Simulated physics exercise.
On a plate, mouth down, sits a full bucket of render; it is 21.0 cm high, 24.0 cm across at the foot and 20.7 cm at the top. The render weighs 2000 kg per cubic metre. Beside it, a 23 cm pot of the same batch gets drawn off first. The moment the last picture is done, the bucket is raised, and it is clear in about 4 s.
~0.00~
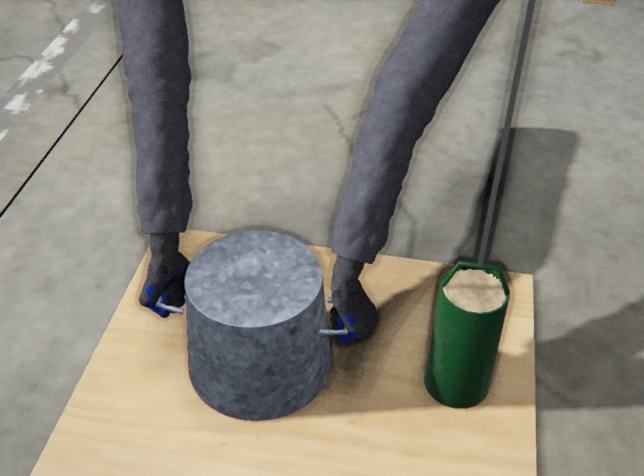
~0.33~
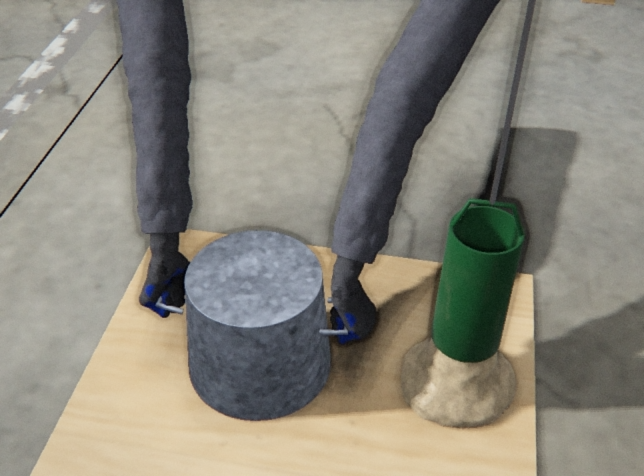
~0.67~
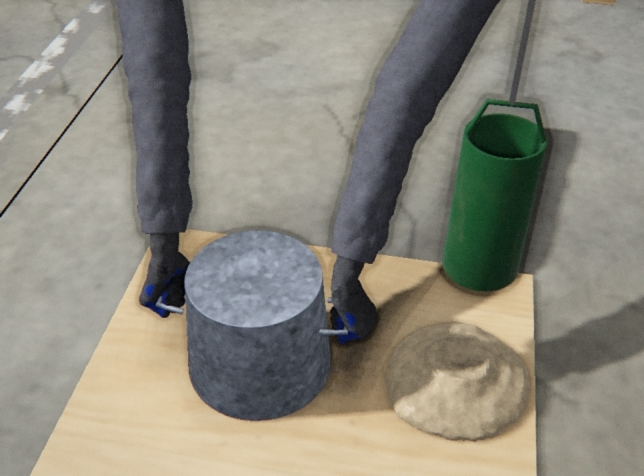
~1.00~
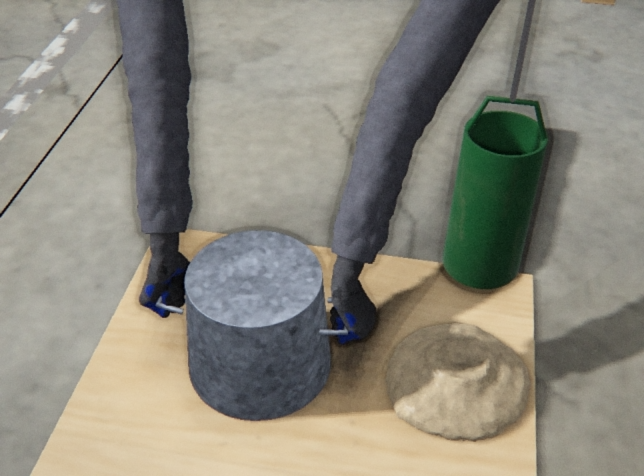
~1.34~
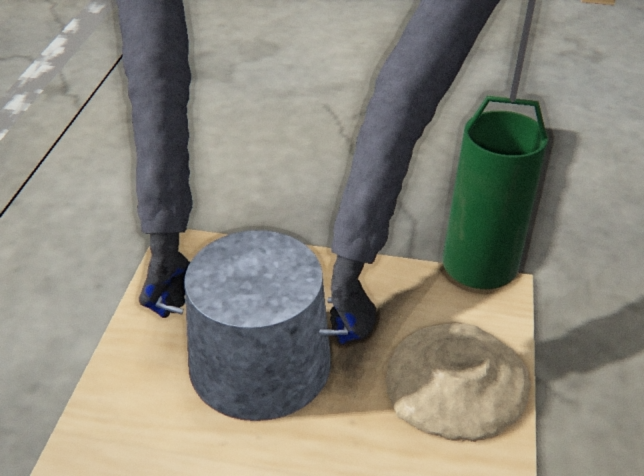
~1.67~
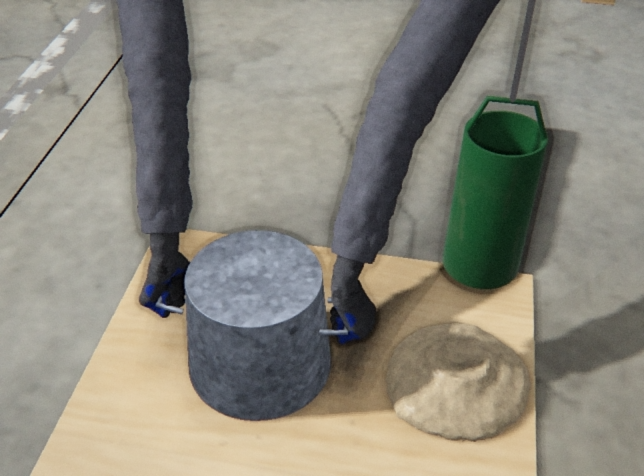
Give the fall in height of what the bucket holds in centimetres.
I'd put it near 13 centimetres.
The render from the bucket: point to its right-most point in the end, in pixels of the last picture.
Position: Around (395, 368).
After 2.7 s, the bucket is up 5.1 cm; the render has come down 5.8 cm to 15 cm and is 38 cm wide.
After 3.7 s, the bucket is up 13 cm; the render has come down 12 cm to 8.6 cm and is 47 cm wide.
After 4.7 s, the bucket is up 22 cm; the render has come down 13 cm to 8.5 cm and is 47 cm wide.
After 5.9 s, the bucket is clear; the render has come down 13 cm to 8.4 cm and is 47 cm wide.
After 6.3 s, at rest, the bucket is clear; the render has come down 13 cm to 8.4 cm and is 47 cm wide.
